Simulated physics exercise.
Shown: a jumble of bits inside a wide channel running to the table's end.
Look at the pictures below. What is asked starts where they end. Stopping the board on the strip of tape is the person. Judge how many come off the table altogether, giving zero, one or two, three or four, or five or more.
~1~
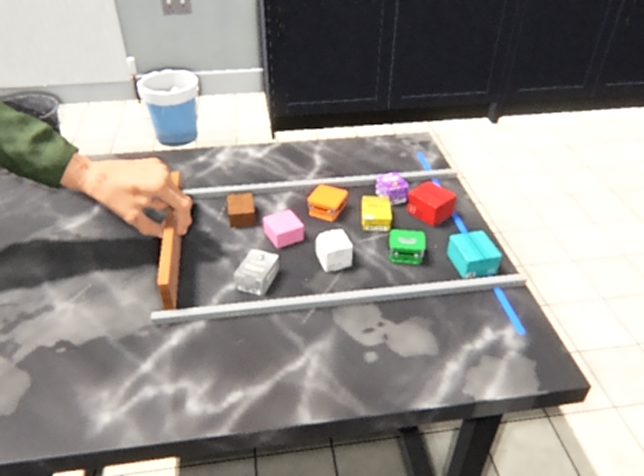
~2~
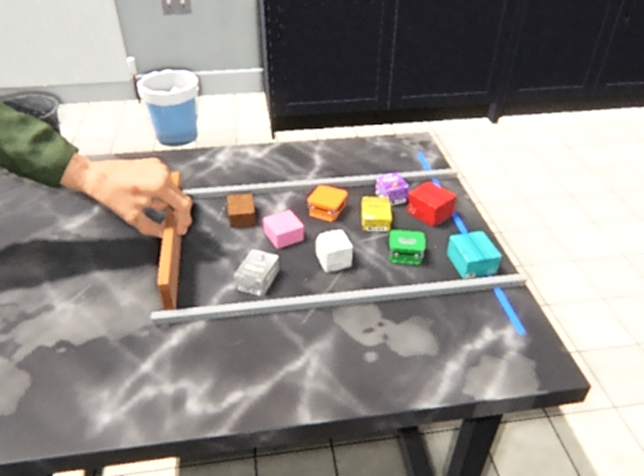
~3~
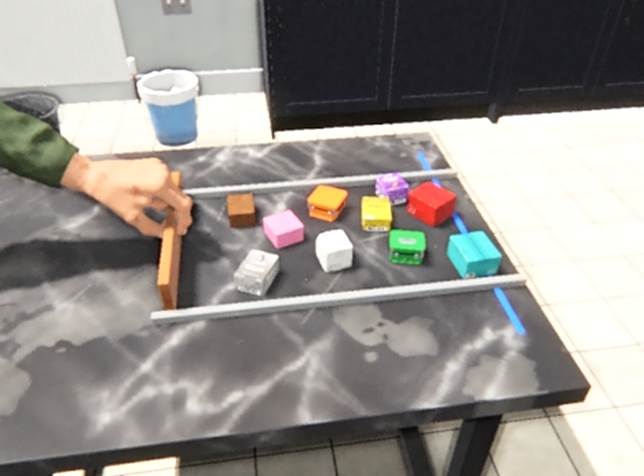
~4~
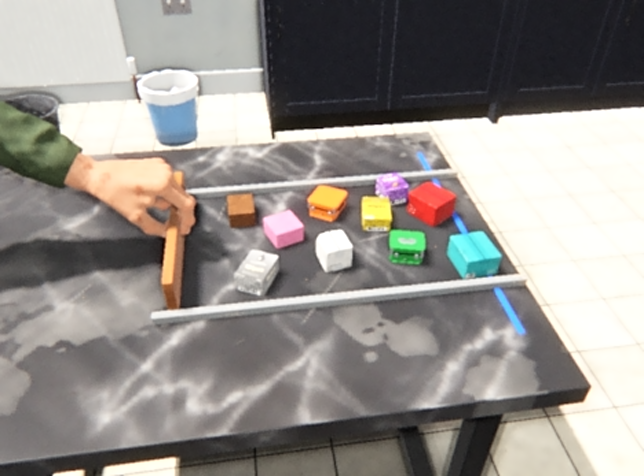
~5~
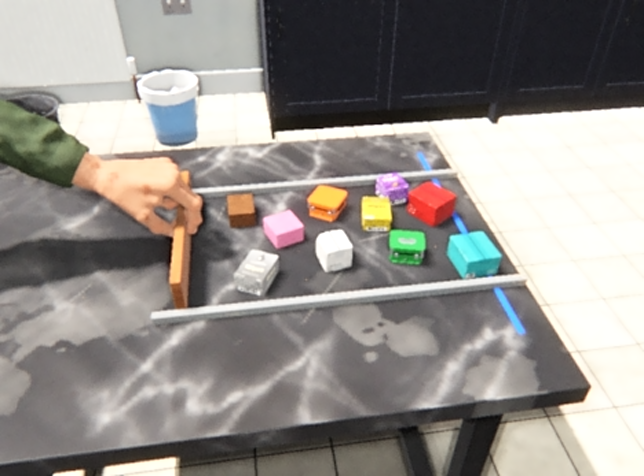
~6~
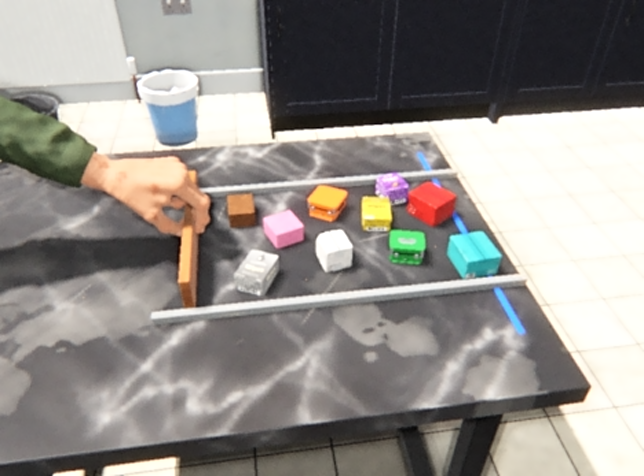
Five or more spill over.
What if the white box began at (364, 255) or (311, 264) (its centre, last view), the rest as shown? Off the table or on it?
In the two tries the white box ends up below and ends up below, in that order.
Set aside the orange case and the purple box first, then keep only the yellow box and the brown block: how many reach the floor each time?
5, then 5.
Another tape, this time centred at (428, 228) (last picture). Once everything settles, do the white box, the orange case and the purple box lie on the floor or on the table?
In short: White box safe, orange case safe, purple box gone.
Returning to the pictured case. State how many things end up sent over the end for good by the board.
Count of fallen: 7.
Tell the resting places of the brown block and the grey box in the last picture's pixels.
They come to rest around (458, 193) and (491, 246).
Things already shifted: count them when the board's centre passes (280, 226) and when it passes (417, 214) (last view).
The counts are 3 and 10.
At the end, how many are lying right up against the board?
3 in contact.
Soon after, none off yet; turquoise box at rest near (473, 255); red box at rest near (431, 204); purple box at rest near (392, 189).
In the end, the number that fall off is five or more; gone, white box, orange case, yellow box, green case, purple box, red box and turquoise box.
